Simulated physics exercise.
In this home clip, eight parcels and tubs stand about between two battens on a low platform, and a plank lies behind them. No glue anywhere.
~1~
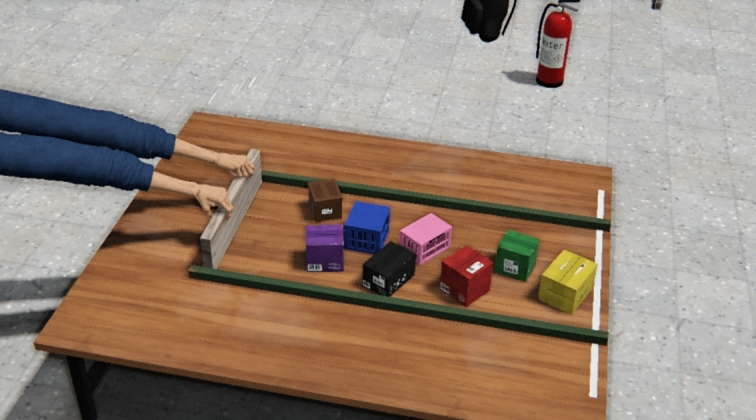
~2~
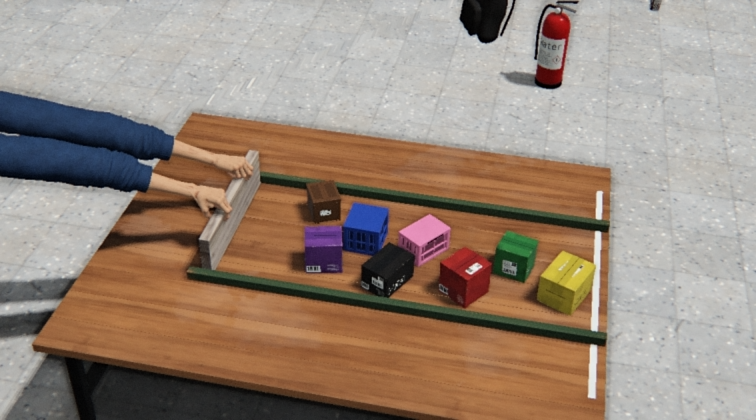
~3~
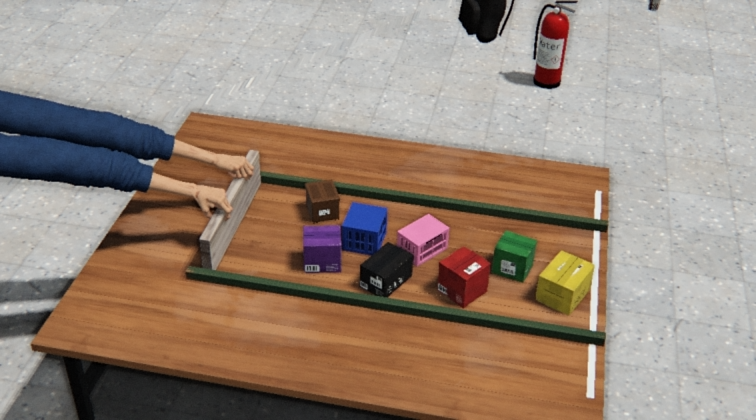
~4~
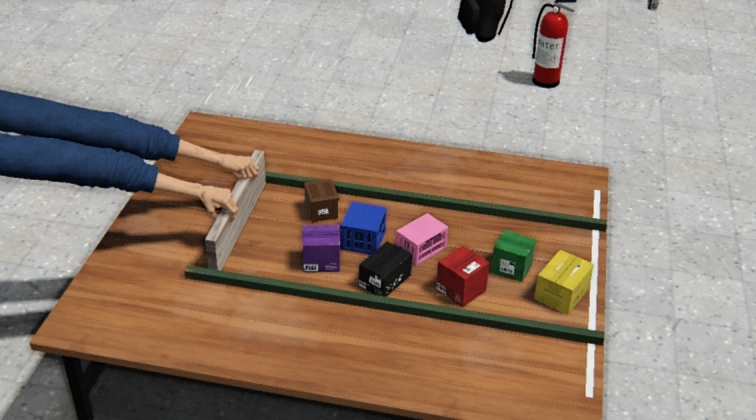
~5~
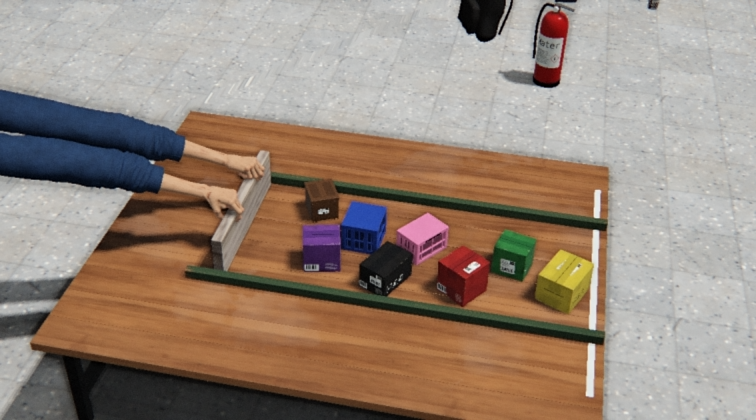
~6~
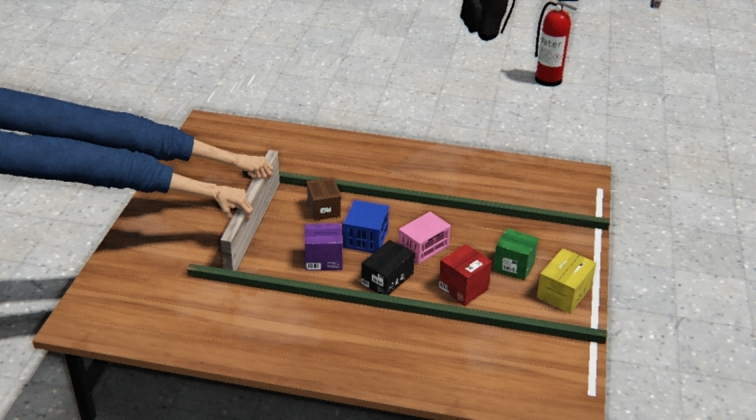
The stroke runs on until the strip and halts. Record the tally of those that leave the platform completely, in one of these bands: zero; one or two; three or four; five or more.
Tally: Five or more.
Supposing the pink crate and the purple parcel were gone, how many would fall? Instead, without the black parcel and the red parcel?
The first count is 6 and the second is 6.
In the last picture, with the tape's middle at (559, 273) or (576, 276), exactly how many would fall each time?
Well, you'd get 5 the first time and 5 the second time.
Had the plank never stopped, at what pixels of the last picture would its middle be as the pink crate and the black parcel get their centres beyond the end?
When the pink crate crosses, the middle is near (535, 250); when the black parcel crosses, near (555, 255).
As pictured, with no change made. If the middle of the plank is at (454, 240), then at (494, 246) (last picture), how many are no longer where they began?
First 8, after that 8.
Soon after, none off yet; yellow parcel at rest near (567, 280); green parcel at rest near (516, 254); red parcel at rest near (465, 275).
Then, none off yet; yellow parcel moved about its own width near (610, 291); green parcel moved well along near (581, 269); red parcel moved well along near (566, 288).
At rest, the number that fall off is five or more; fallen, brown tote, purple parcel, blue crate, black parcel, pink crate, red parcel, green parcel and yellow parcel.
